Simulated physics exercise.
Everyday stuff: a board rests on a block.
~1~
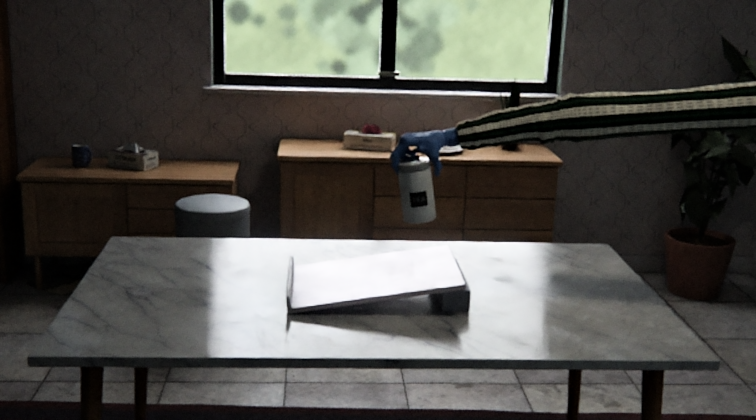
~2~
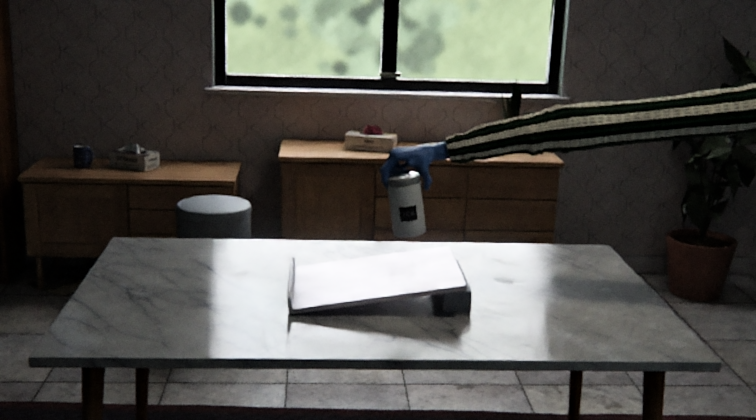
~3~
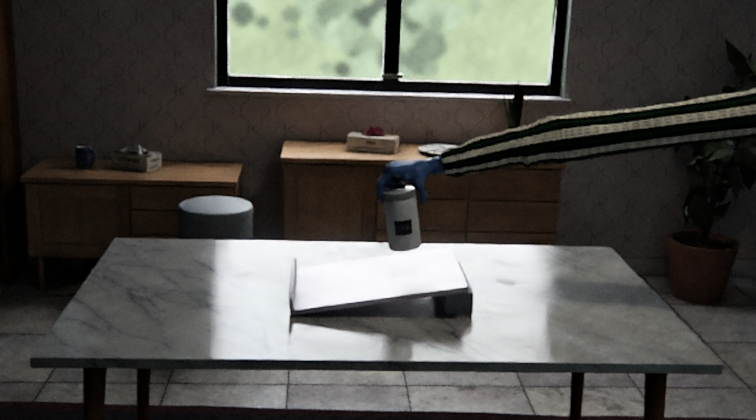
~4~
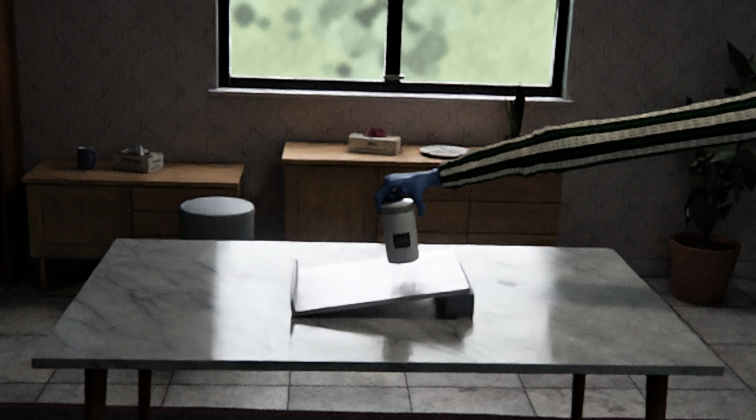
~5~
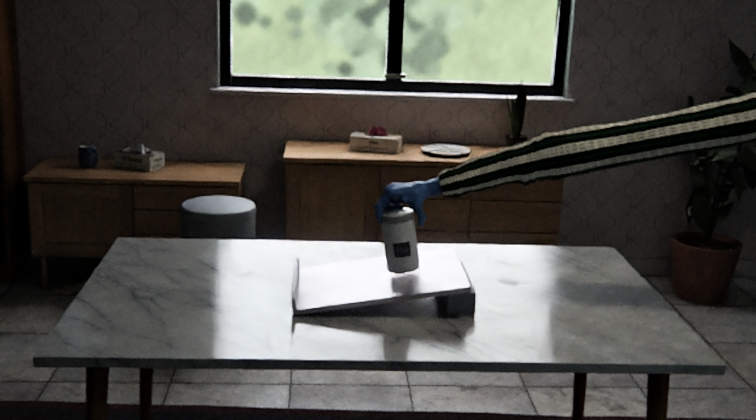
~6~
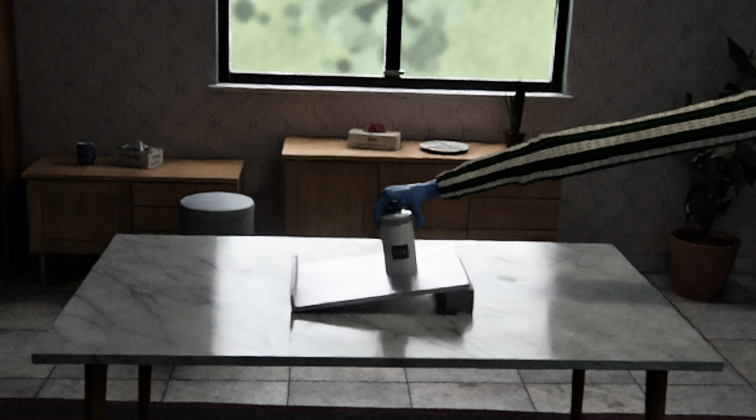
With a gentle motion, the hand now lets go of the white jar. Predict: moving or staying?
It stays there.
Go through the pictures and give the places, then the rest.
Coming down; white jar (417, 190), in the first picture.
Coming down; white jar (406, 204), in the second picture.
Coming down; white jar (402, 218), in the third picture.
Coming down; white jar (400, 231), in the fourth picture.
Coming down; white jar (400, 240), in the fifth picture.
In place under the hand; white jar (399, 242), in the sixth picture.
Then, 0.20 s later than the last frame, all is still.
Then, 0.50 s later than the last frame, white jar resting near (398, 243).
When it is over, it is as before. End places, in pixels of the last picture, white jar near (398, 243). The white jar keeps its place.
